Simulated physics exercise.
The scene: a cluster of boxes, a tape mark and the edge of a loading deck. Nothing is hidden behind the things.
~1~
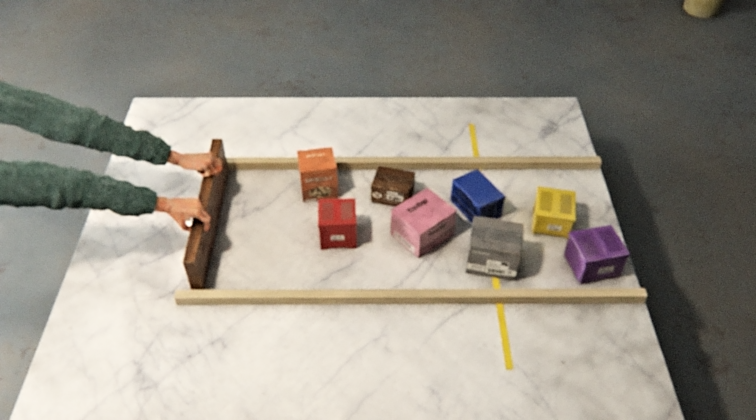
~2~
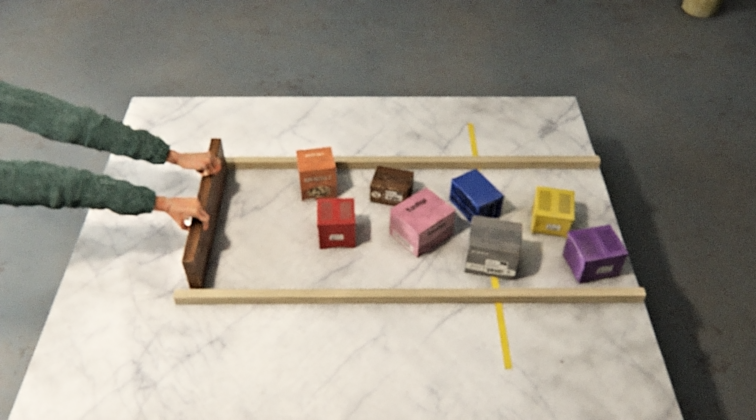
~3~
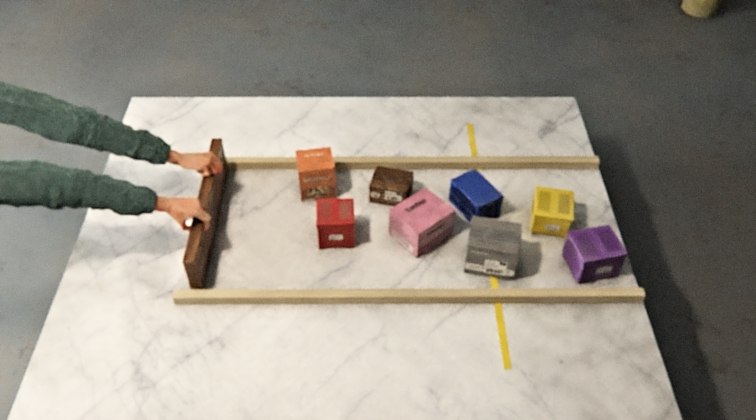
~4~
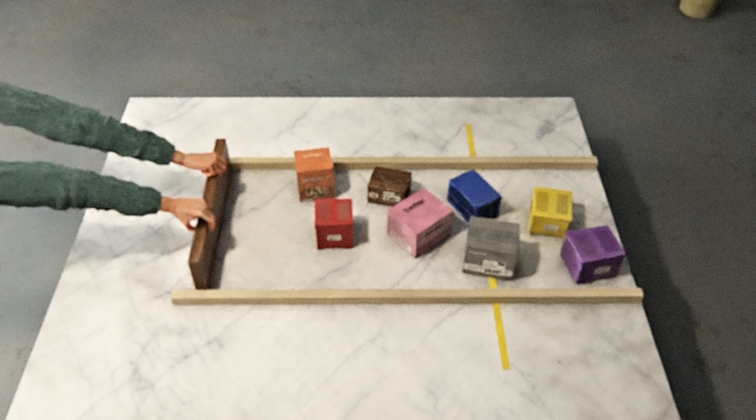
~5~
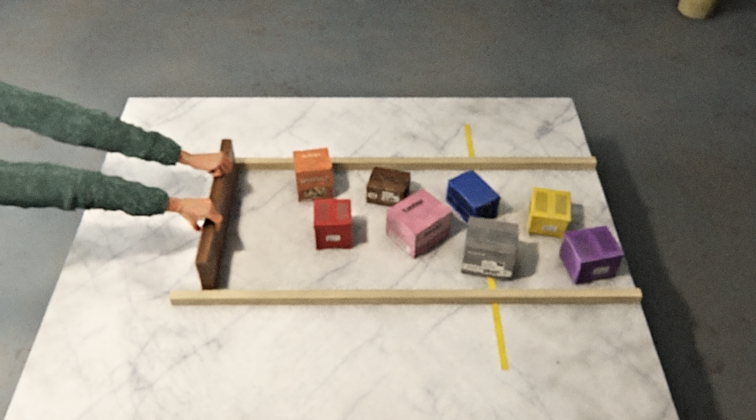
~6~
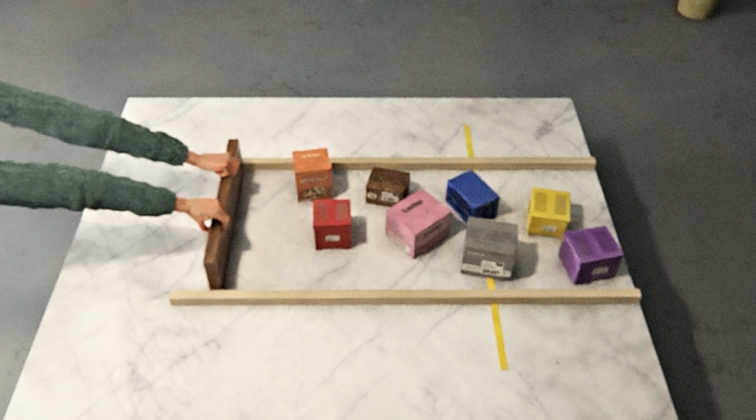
On a marble-topped table, two green-sleeved arms held a dark wooden plank and slid it slightly right between two pale rails, while the eight colourful boxes ahead of it stayed where they were, untouched.
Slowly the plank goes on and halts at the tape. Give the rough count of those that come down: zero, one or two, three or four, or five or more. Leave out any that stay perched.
Here the number that fall off is zero.
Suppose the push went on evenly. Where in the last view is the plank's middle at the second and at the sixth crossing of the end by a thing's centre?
Its middle is around (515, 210) and later (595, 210).
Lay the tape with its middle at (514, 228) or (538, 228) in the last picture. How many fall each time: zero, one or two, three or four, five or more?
The falls would be one to two; either one or two.
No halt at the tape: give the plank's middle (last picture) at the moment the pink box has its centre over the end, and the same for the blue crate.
At (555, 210) for the pink box; at (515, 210) for the blue crate.
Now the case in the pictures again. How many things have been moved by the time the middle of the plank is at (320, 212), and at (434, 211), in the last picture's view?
2 and 7.
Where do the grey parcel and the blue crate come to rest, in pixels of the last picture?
First (536, 259), then (575, 195).
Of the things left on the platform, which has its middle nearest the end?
That is the yellow tote.
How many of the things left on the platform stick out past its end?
The number is 1.
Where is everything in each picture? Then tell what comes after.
The first picture shows purple tote (595, 255); yellow tote (554, 213); grey parcel (494, 248); plank (208, 212); tape (487, 227).
The second picture shows yellow tote (552, 212); blue crate (476, 198).
The third picture shows grey parcel (493, 248); red tote (336, 224).
The fourth picture shows purple tote (591, 255); brown parcel (390, 187).
The fifth picture shows yellow tote (549, 213); orange box (313, 175).
The sixth picture shows purple tote (589, 255); yellow tote (548, 213); grey parcel (489, 249); plank (226, 212); tape (482, 228).
A little later, none off yet; purple tote at rest near (589, 255); yellow tote at rest near (548, 213); grey parcel at rest near (489, 249).
Next, none off yet; purple tote at rest near (589, 255); yellow tote shifted about its own width near (578, 216); grey parcel shifted about its own width near (525, 257).
When it is over, the number that fall off is zero.
